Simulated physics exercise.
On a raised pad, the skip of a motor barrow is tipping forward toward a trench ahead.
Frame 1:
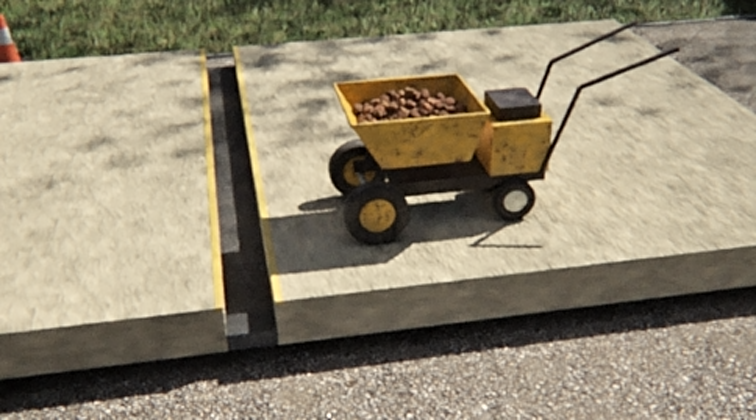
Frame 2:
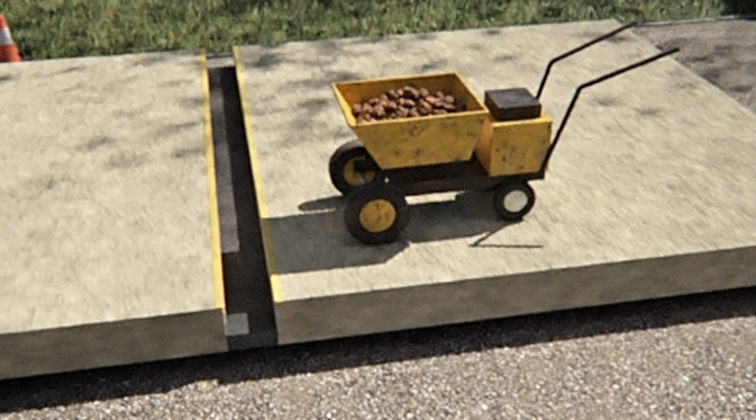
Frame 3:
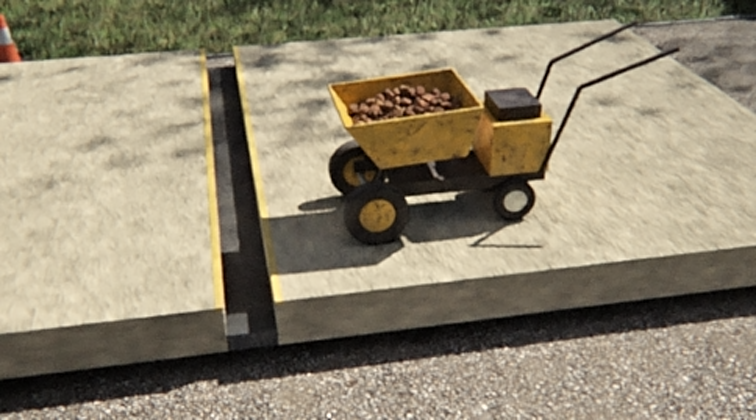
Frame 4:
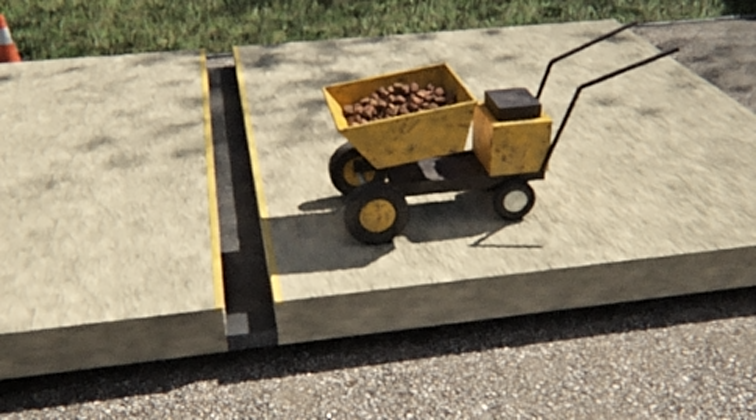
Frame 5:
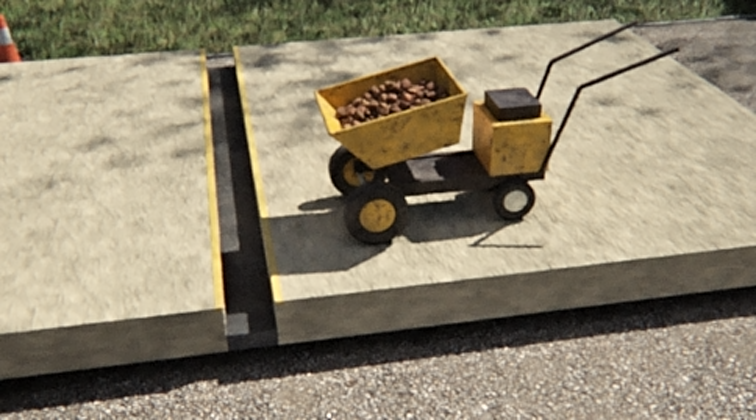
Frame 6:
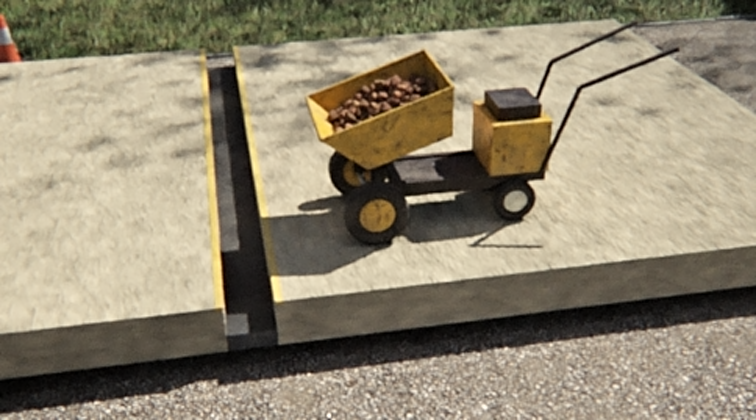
In the video, a yellow motor barrow loaded with brown clods stands on a raised concrete pad near a narrow trench. Its skip gradually tilts forward to the left, the rear rising, while the wheels stay still.
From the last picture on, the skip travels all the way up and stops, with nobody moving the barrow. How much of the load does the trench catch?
Over half.
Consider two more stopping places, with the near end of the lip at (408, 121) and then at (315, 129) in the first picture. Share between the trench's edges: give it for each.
Result: 20 in a hundred, then 50 in a hundred.
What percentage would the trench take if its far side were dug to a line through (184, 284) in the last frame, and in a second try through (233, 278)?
Roughly 100 per cent, then roughly 60 per cent.
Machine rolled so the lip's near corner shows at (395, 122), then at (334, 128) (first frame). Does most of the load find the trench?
For the first try, shy of half; for the second, past the halfway mark.
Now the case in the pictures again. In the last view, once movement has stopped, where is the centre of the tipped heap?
Last view, centre at rest - approx. (243, 240).
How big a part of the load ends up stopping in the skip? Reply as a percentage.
I reckon some 5 percent.
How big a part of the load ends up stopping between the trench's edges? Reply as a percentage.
It comes to about 85 per cent of the load.
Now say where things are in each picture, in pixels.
In the first picture, lip of the skip near (352, 126), level; top of the load near (408, 116), clay clods; first edge of the trench near (274, 273); far edge near (217, 280), the trench under half as wide as the skip, and about half as deep as wide.
In the second picture, lip of the skip near (351, 126), level; top of the load near (406, 115).
In the third picture, lip of the skip near (346, 128), tipped barely; top of the load near (417, 112).
In the fourth picture, lip of the skip near (340, 131), tipped a little; top of the load near (414, 102).
In the fifth picture, lip of the skip near (331, 135), tipped a little; top of the load near (414, 101).
In the sixth picture, lip of the skip near (322, 140), tipped clearly; top of the load near (413, 100); first edge of the trench near (274, 273); far edge near (217, 280).
Shortly afterwards, skip tipped steeply; the whole lot in the skip.
Next, skip tipped right over; the bulk in the skip; only a few short of the trench; a little in or heaped over the trench; only a few falling.
Some moments later, skip tipped right over; near a quarter in the skip; only a few short of the trench; near two thirds in or heaped over the trench; only a few beyond it.
In the end, skip tipped right over; only a few in the skip; a little short of the trench; the bulk in or heaped over the trench; only a few beyond it.
